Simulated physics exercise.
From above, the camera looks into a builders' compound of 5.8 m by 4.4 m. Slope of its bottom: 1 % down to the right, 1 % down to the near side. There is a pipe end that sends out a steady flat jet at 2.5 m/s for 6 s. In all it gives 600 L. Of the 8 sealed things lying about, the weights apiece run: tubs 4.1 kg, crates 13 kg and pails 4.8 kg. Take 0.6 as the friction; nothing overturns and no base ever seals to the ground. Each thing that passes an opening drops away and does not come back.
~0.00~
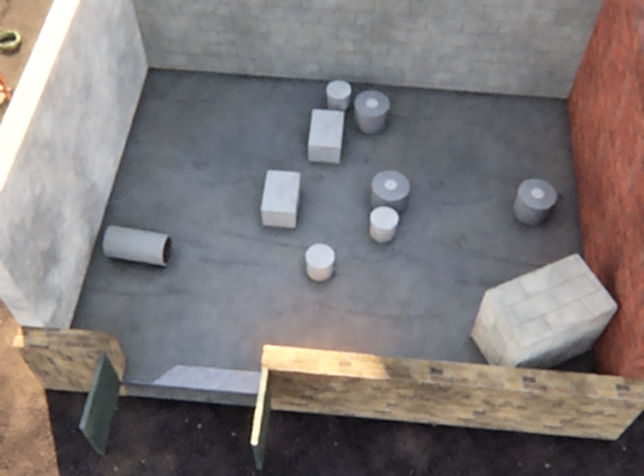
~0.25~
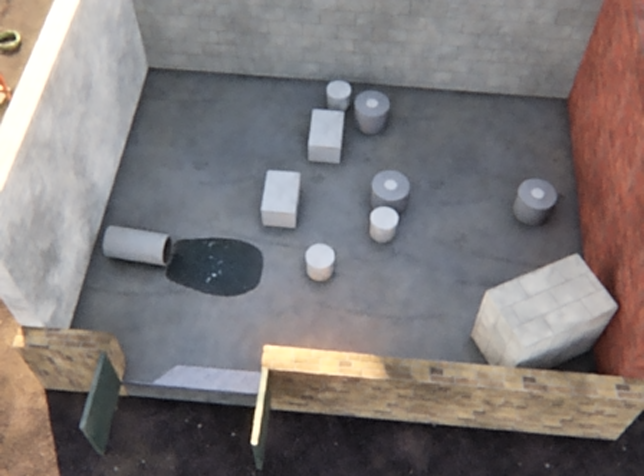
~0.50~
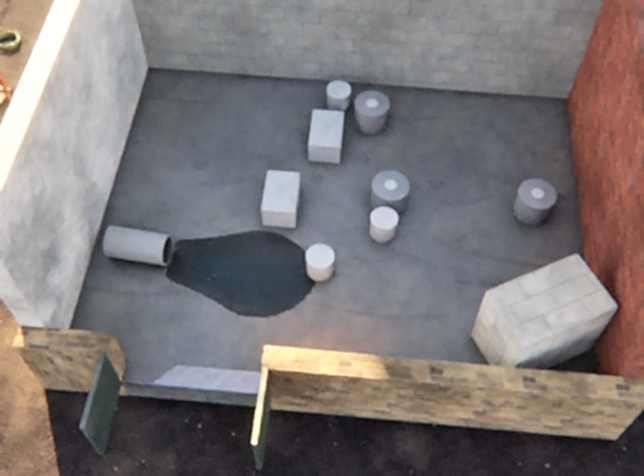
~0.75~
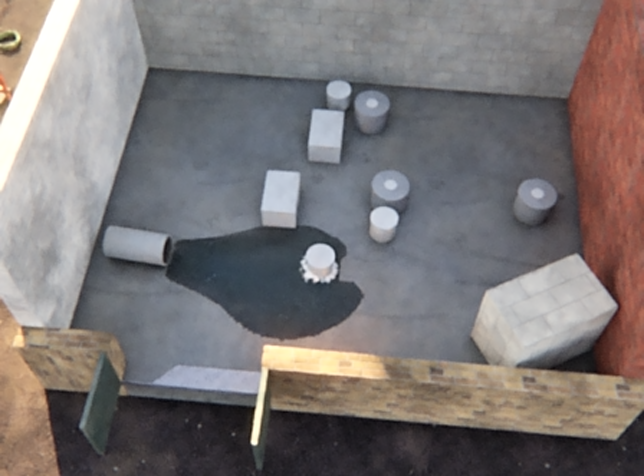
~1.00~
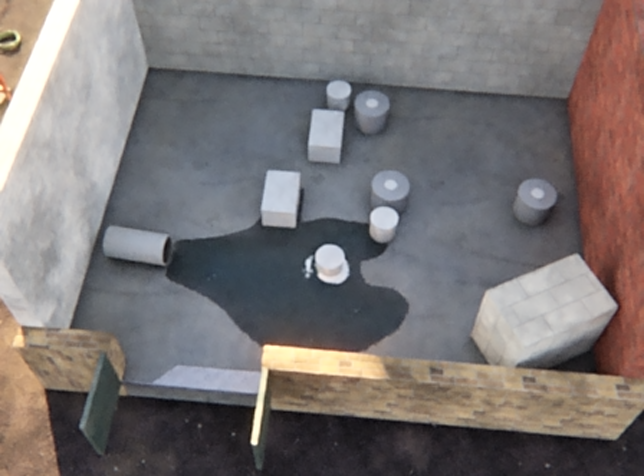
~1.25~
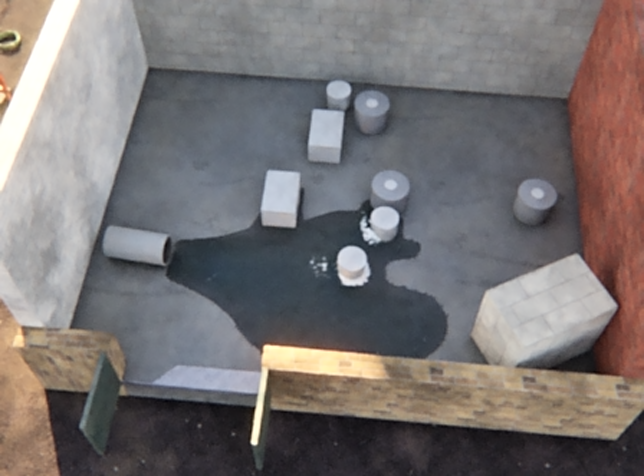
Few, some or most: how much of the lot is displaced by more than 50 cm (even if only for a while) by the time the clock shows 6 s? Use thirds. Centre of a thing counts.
That comes to under a third.
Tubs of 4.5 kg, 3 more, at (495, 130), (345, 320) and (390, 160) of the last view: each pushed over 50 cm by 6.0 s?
Within the mark, beyond the mark, within the mark.
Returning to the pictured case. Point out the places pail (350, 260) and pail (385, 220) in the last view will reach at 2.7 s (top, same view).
Roughly (450, 268), then roughly (455, 211).
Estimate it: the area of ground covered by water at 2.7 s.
About 9.0 m2 is covered.
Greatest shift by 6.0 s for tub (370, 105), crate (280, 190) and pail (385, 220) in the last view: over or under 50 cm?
Item one falls below it, item two falls below it, item three exceeds it.
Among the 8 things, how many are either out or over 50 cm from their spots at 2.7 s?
I make it 2.
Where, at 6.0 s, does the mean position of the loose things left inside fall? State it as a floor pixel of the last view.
It sits at about (408, 179).
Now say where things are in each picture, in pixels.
A pail at (320, 256), on the bottom; a pail at (384, 218), on the bottom; water covers 0.0 m2; 0 of 8 have shifted, in the first frame.
A pail at (320, 256) rests on the ground; a pail at (384, 218) rests on the ground; 0.6 m2 under water; 0 of 8 have shifted, in the second frame.
A pail at (320, 256), on the bottom; a pail at (384, 218) rests on the ground; 1.3 m2 under water; 0 of 8 have shifted, in the third frame.
A pail at (320, 256), on the bottom; a pail at (384, 218) rests on the ground; water covers 2.2 m2; 0 of 8 have shifted, in the fourth frame.
A pail at (330, 257), on the bottom, 11 cm from its start; a pail at (384, 218) rests on the ground; water covers 3.2 m2; 1 of 8 have shifted, in the fifth frame.
A pail at (352, 258) rests on the ground, 37 cm from its start; a pail at (385, 218), on the bottom; water covers 4.2 m2; 1 of 8 have shifted, in the sixth frame.
After 1.8 s 1 of 8 are over 50 cm from their spots; 0 afloat.
After 2.7 s 2 of 8 are over 50 cm from their spots; 0 afloat.
After 4.2 s 2 of 8 are over 50 cm from their spots; 1 afloat.
After 6.0 s 2 of 8 are over 50 cm from their spots, and 2 have been at some point; 2 afloat.
